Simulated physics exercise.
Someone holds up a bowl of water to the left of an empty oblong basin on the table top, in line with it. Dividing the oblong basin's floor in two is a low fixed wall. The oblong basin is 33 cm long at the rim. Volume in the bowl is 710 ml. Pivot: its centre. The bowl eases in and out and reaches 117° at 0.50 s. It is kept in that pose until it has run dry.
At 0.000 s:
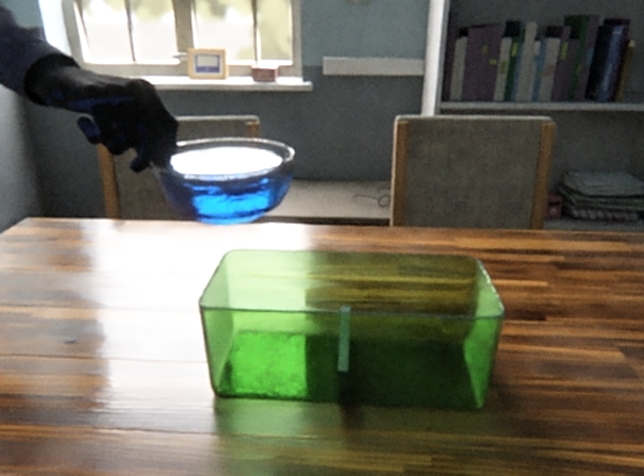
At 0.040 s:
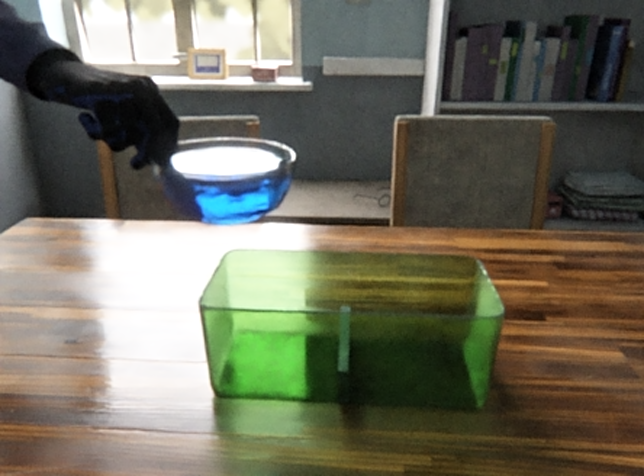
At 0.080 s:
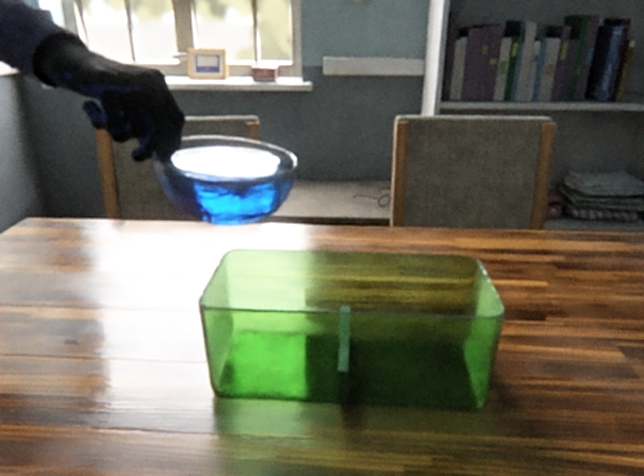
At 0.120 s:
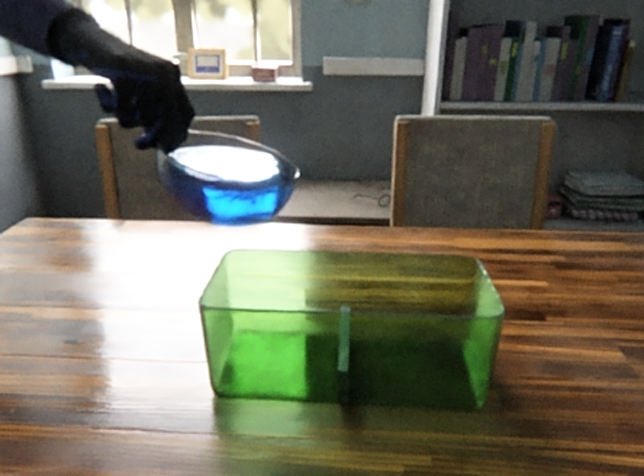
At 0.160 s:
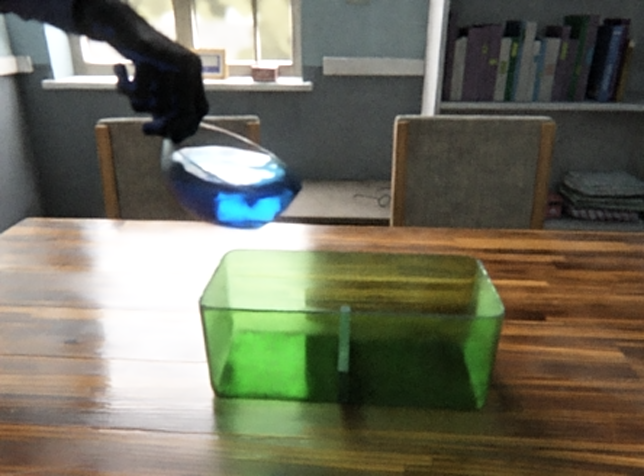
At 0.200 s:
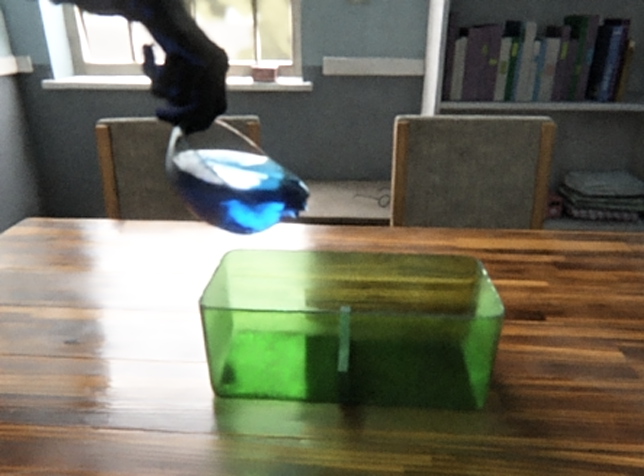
In this clip, a dark hand holds a glass bowl of blue-looking water above a wooden table with an empty green divided basin, then tilts it steadily rightward until a little water slips over its right rim.
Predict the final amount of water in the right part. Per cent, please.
The right part ends with roughly 28 per cent.
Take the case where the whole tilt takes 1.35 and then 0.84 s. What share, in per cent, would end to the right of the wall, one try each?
Around 55 per cent first, around 45 per cent next.
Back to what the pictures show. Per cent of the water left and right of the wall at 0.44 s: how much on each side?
60 left and 22 right, roughly.
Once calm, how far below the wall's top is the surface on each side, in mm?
Looks like roughly 22 mm on the left and roughly 36 mm on the right.
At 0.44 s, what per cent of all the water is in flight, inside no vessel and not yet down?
At that moment, about 16 percent.
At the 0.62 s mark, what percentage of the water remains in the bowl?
Around 0 in a hundred is still there.
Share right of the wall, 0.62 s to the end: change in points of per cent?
The share moves up, by some 3 per cent.
Then, 0.44 s in, the tilt is 113° and 3 per cent is still to pour, 60 is left of the wall and 21 right of it.
Then, 0.62 s in, the tilt is 117° and 0 per cent is still to pour, 61 is left of the wall and 25 right of it.
Then, 0.80 s in, the tilt is 117° and 0 per cent is still to pour, 61 is left of the wall and 27 right of it.
Then, 1.00 s in, the tilt is 117° and 0 per cent is still to pour, 62 is left of the wall and 28 right of it.
Finally, 62 per cent lies left of the wall, 28 right of it and 10 outside.
